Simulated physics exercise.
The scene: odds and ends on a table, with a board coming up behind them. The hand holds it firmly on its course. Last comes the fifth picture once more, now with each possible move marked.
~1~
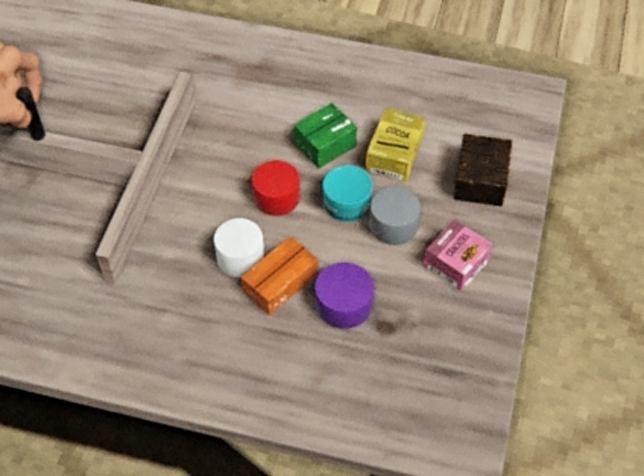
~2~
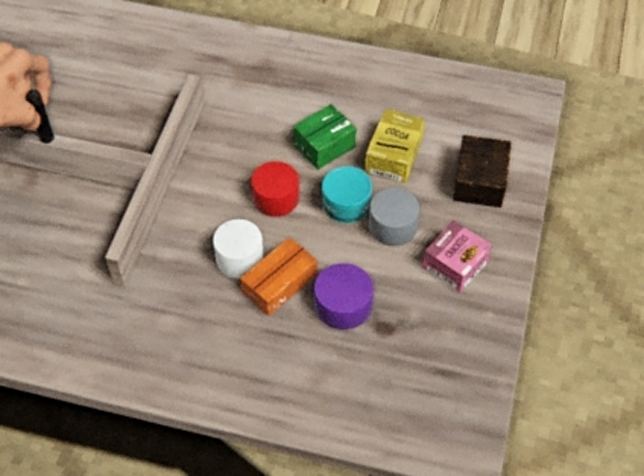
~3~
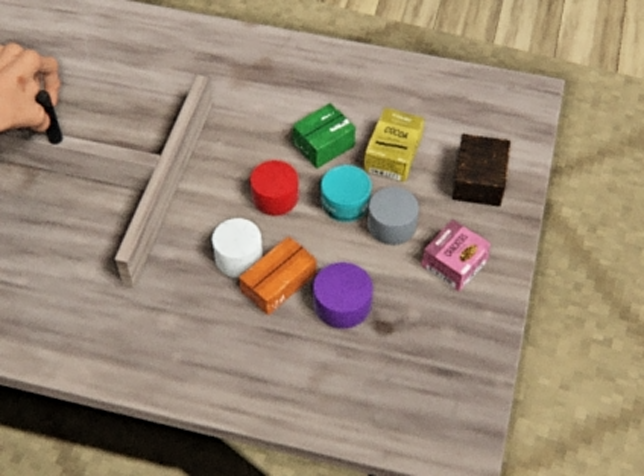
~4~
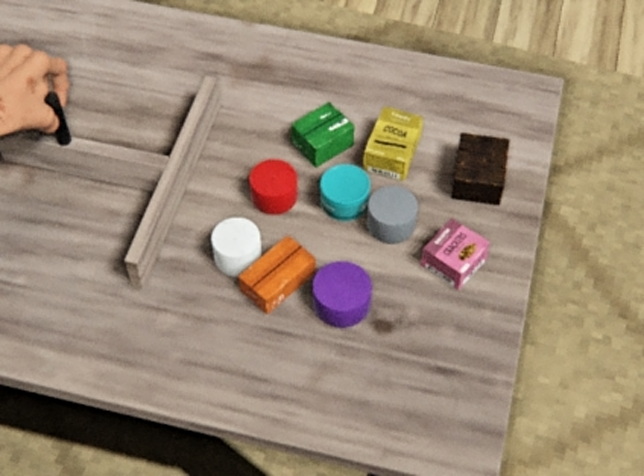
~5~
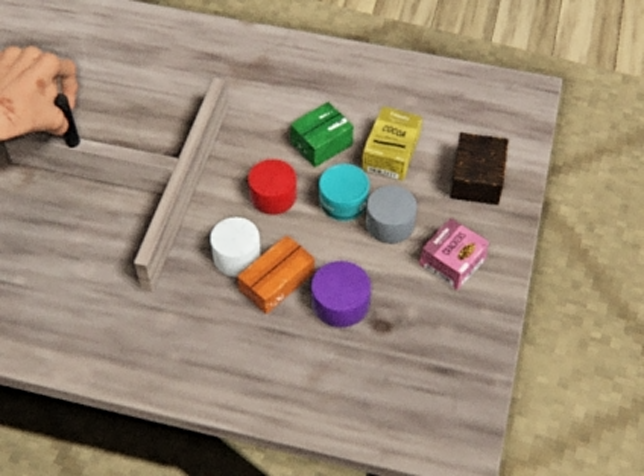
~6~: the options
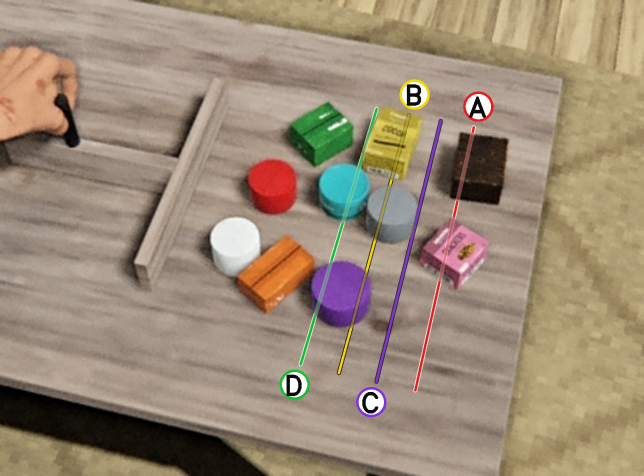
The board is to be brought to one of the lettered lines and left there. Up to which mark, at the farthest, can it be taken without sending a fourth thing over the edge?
It should halt at A.
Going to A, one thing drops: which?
The black block.
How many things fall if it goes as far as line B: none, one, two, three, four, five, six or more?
In all, none.
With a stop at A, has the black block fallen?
Yes.
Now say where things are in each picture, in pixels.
The first picture shows board (146, 158); turquoise tub (347, 193); grey pot (394, 216).
The second picture shows board (155, 161); orange box (279, 277).
The third picture shows board (164, 162); black block (481, 170).
The fourth picture shows board (173, 163); purple pot (342, 294).
The fifth picture shows board (182, 165); white pot (236, 246); yellow packet (393, 143); turquoise tub (344, 192).
On the marked copy, A at (447, 247); B at (377, 233); C at (411, 240); D at (342, 226).
Taking A. A third of the way, board (275, 183); grey pot (400, 217); purple pot (365, 307).
Two thirds of the way, board (372, 203); black block (508, 174); pink box (472, 267).
When it is over, board (445, 218); black block over the edge; grey pot (525, 241); one fallen.
As for the rest, B is within the limit but short; C is within the limit but short; D is within the limit but short.
